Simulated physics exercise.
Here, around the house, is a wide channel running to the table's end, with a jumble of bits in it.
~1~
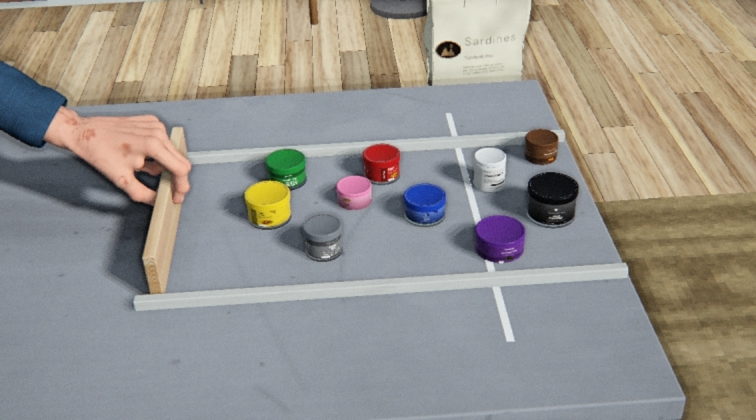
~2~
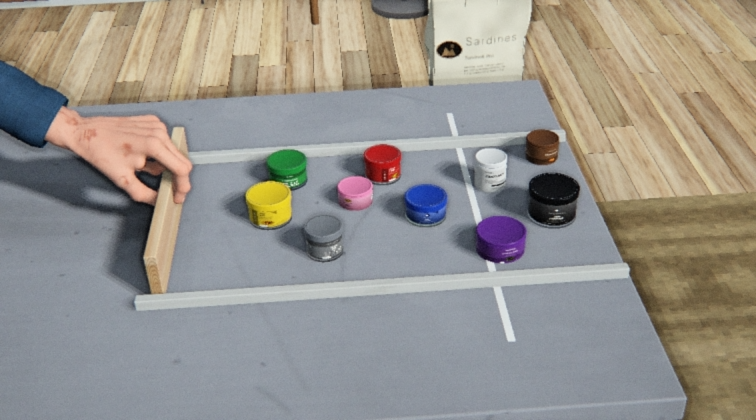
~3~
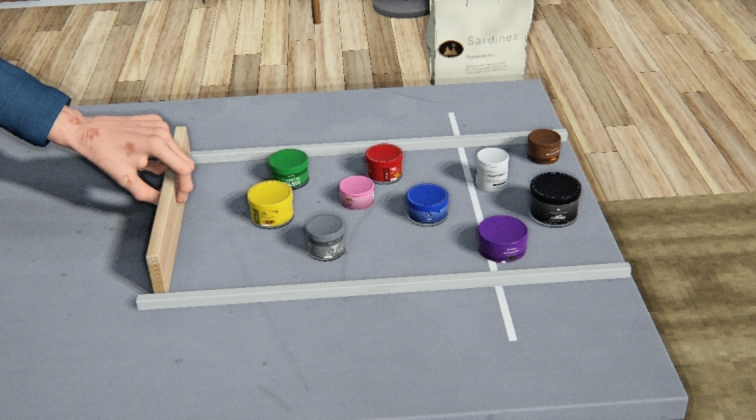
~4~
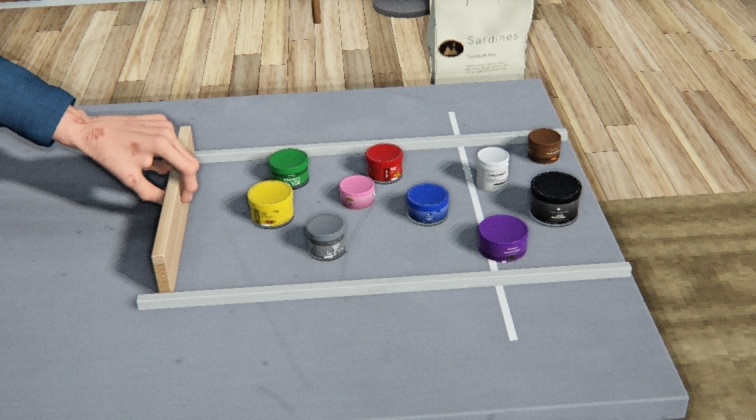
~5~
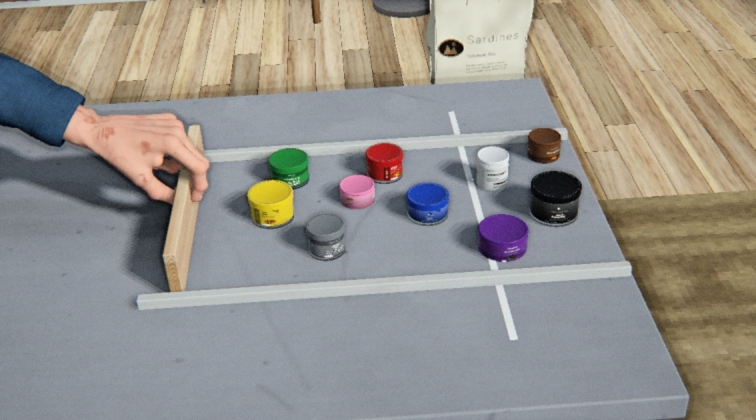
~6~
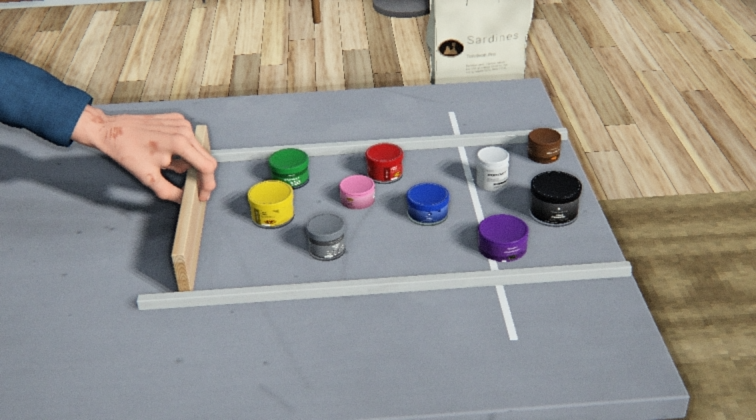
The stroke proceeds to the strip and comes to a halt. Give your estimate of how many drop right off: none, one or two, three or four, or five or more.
My estimate: None.
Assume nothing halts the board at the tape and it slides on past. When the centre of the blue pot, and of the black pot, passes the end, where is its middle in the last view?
I'd put it close to (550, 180), and close to (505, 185) for the other one.
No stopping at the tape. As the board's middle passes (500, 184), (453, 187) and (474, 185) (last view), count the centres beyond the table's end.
In order, that gives 0, then 0, then 0.
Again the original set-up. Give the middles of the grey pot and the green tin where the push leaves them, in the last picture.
Grey pot at (505, 226), green tin at (485, 155).
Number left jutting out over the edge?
It's 0.
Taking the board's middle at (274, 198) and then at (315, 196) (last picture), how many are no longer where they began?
Tally: First 2; then 4.
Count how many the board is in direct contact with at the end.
3 are in contact with it.
Early on, none off yet; brown tub at rest near (544, 146); black pot at rest near (555, 199); white tub at rest near (492, 169).
A while later, none off yet; brown tub at rest near (544, 146); black pot at rest near (555, 199); white tub at rest near (495, 170).
Finally, the number that fall off is zero.
